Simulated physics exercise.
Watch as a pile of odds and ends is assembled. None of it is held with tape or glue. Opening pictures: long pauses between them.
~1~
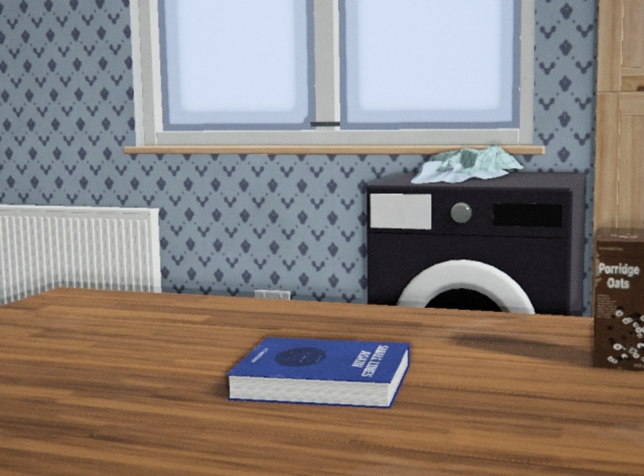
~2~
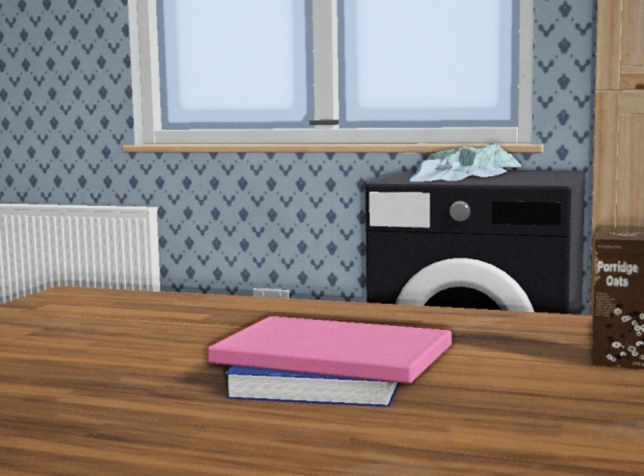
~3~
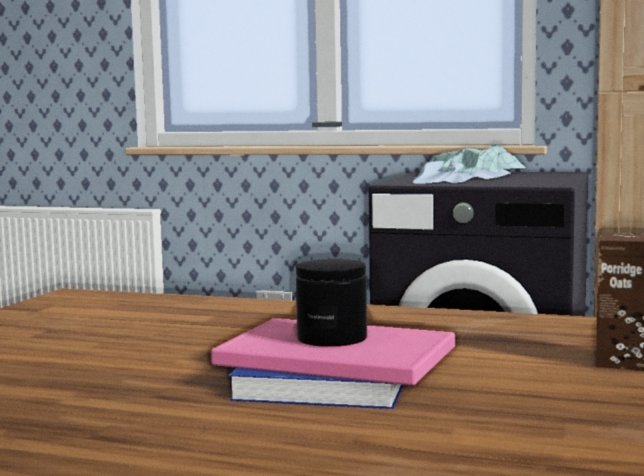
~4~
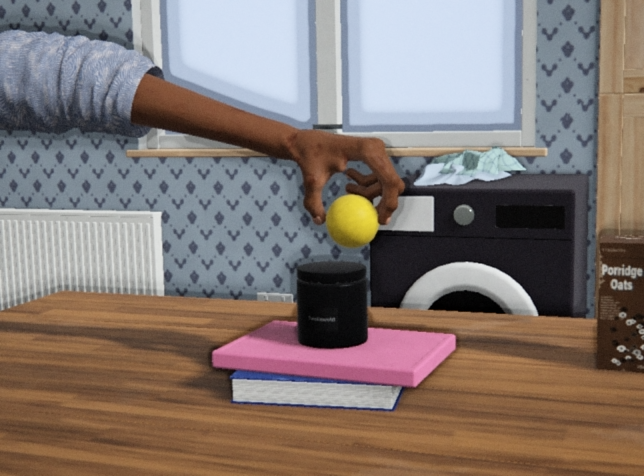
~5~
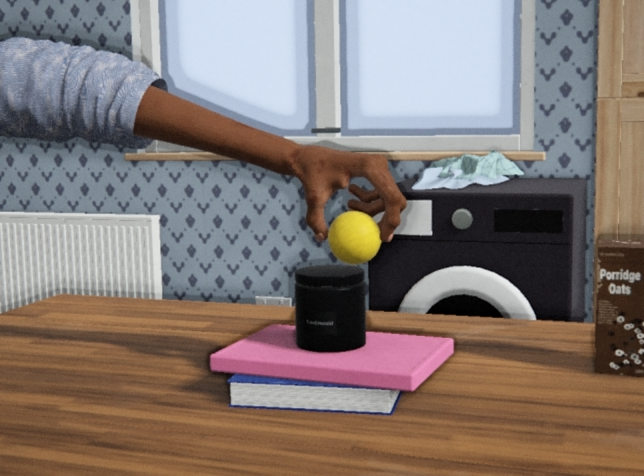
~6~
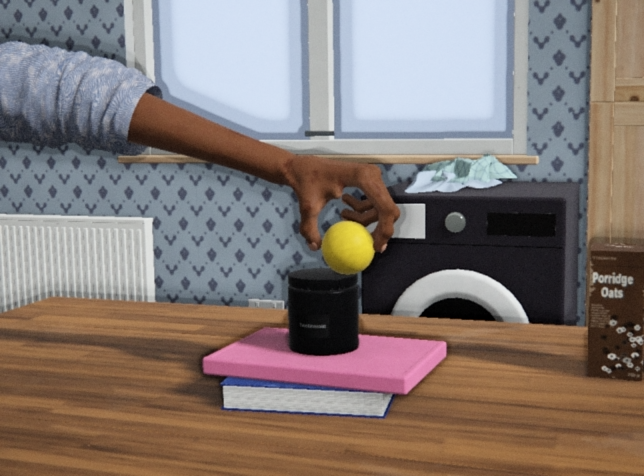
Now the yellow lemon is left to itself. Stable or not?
It stays upright.
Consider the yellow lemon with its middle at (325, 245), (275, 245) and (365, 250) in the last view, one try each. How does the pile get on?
Stays standing, topples over, topples over.
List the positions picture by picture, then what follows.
The last thing is not in view yet, in the first frame.
The last thing is not in view yet; brown carton (622, 299), in the second frame.
The last thing is not in view yet; blue book (326, 371), in the third frame.
Coming down; yellow lemon (352, 221); pink tray (337, 351), in the fourth frame.
Coming down; yellow lemon (355, 238); black jar (330, 307), in the fifth frame.
Set down, still held; yellow lemon (348, 248), in the sixth frame.
Then, 0.60 s later than the last frame, all is still.
Then, 1.30 s later than the last frame, yellow lemon resting near (347, 249).
When it is over, all 6 as before. End places, in pixels of the last picture, yellow lemon near (346, 249). The pile stays up.
